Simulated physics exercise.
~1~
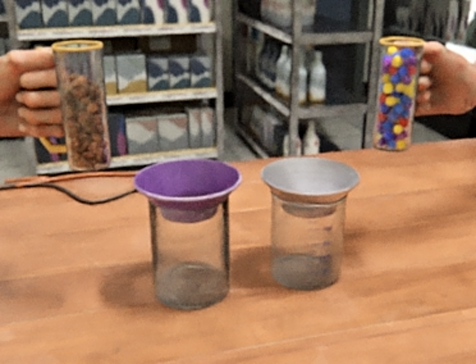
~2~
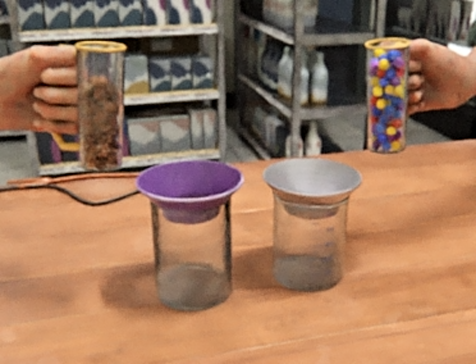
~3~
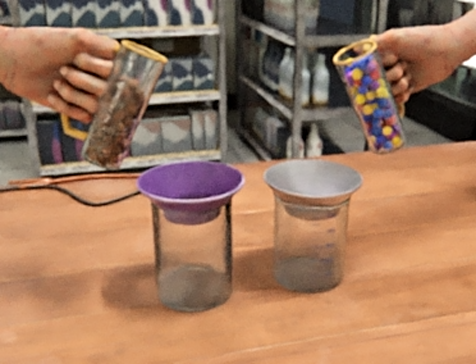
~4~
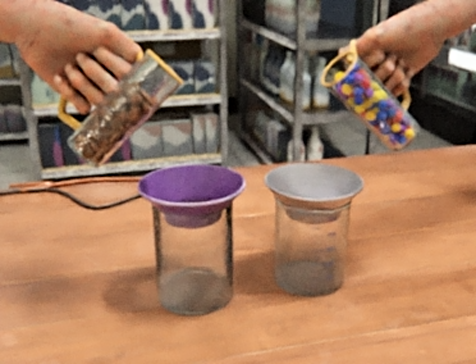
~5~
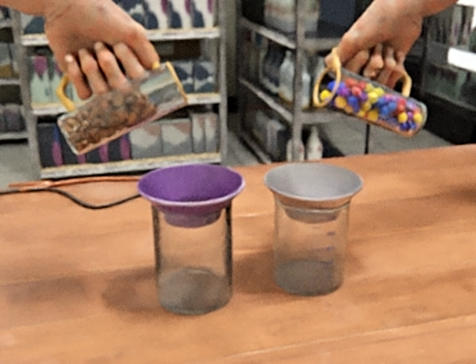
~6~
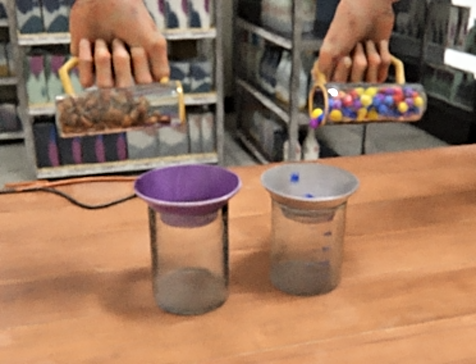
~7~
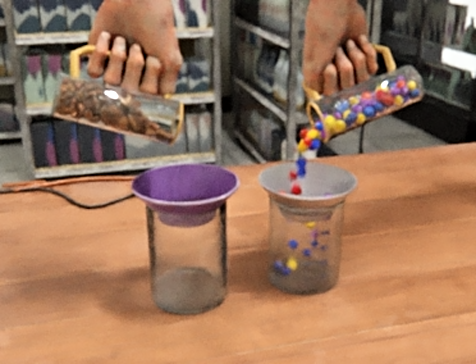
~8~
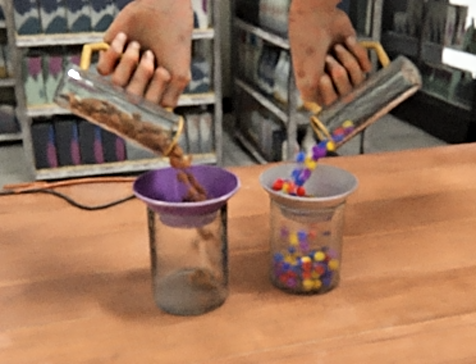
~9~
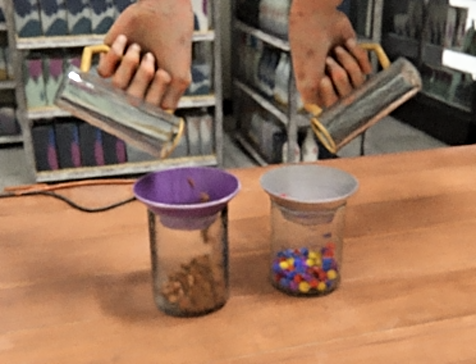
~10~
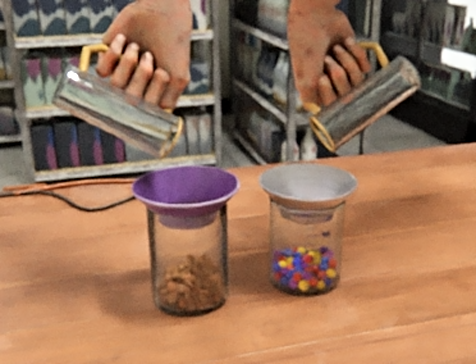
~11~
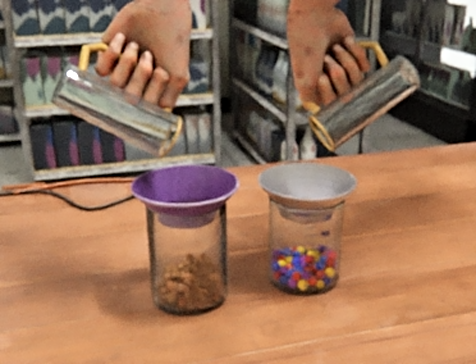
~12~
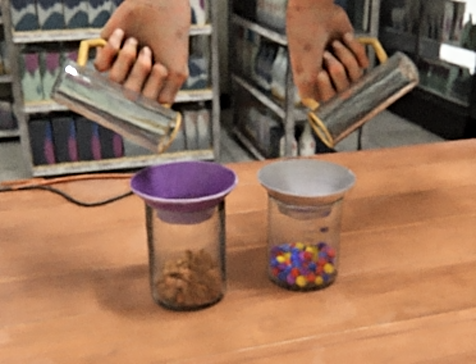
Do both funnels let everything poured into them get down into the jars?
Yes, both funnels let everything through. The brown bits end up in the left jar and the colourful beads in the right jar.
Two hands tipping clear cups over purple and grey funnels, colourful beads then brown bits pouring through and settling in the jars.
